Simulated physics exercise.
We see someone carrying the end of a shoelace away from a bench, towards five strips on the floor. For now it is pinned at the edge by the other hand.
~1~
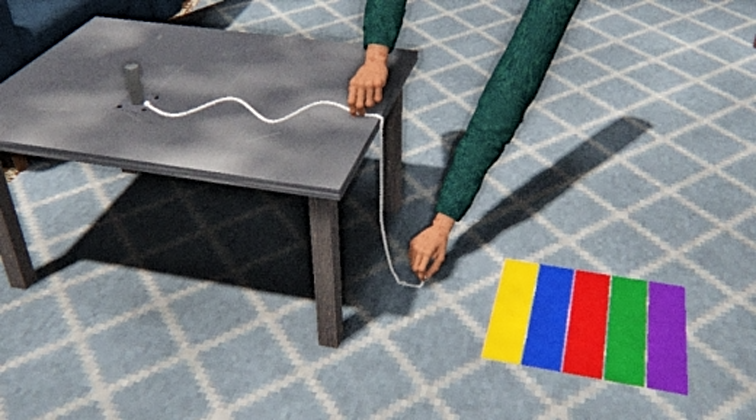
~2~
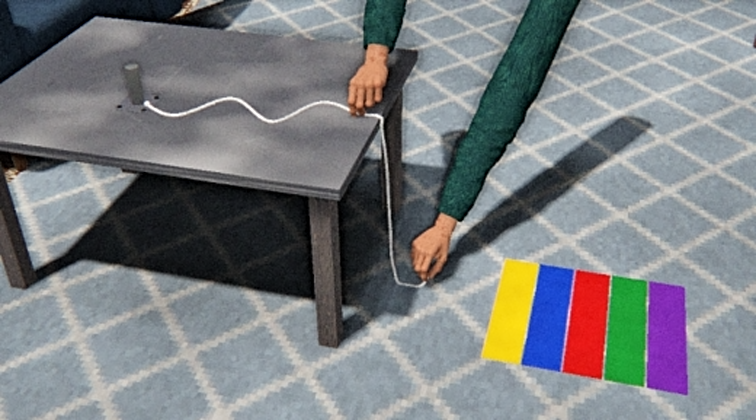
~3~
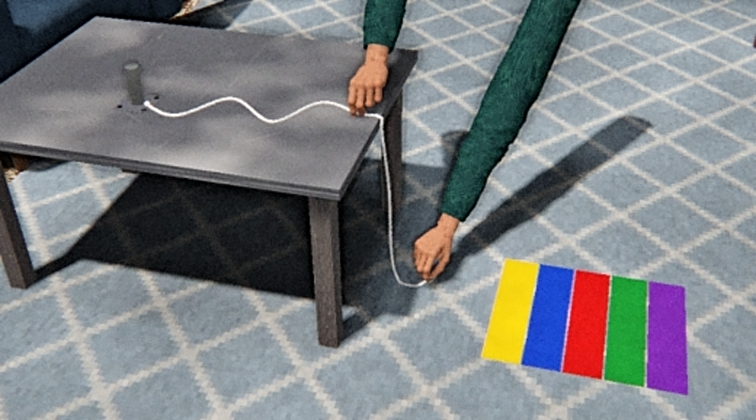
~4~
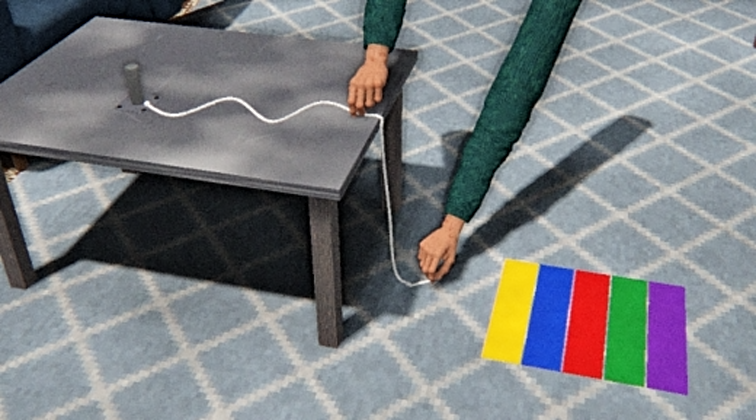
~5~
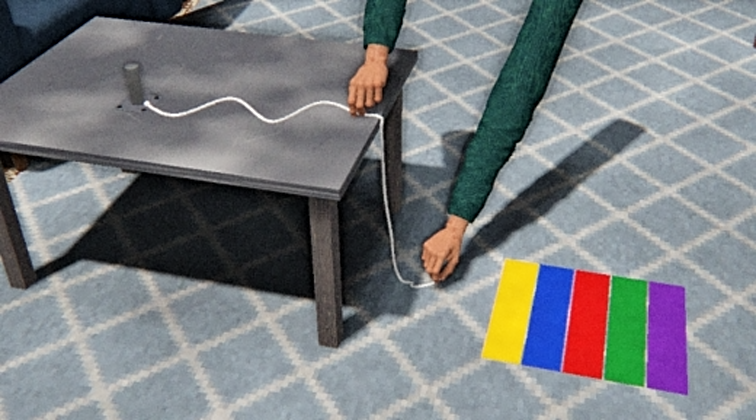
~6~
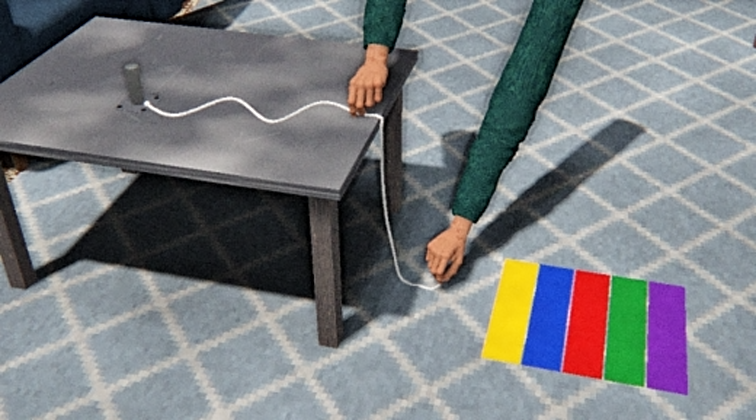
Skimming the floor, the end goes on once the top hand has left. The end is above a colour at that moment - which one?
The green one.
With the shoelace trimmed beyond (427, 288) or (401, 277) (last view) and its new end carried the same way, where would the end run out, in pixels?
It would be at (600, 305) in the first case and at (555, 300) in the second.
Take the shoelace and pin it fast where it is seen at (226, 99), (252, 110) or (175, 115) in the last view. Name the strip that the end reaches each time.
Taking them in turn: Red; red; green.
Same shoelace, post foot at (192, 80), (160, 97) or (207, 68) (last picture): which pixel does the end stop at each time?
The places come out near (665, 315), (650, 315) and (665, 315).
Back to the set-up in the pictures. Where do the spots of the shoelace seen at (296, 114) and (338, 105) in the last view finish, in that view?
They end up at (344, 118) and (393, 134).
Early on, end near (568, 300); over blue.
Midway, end near (606, 307); over red.
At the end of the slack, end near (630, 311); over green. It gets as far as the green strip.
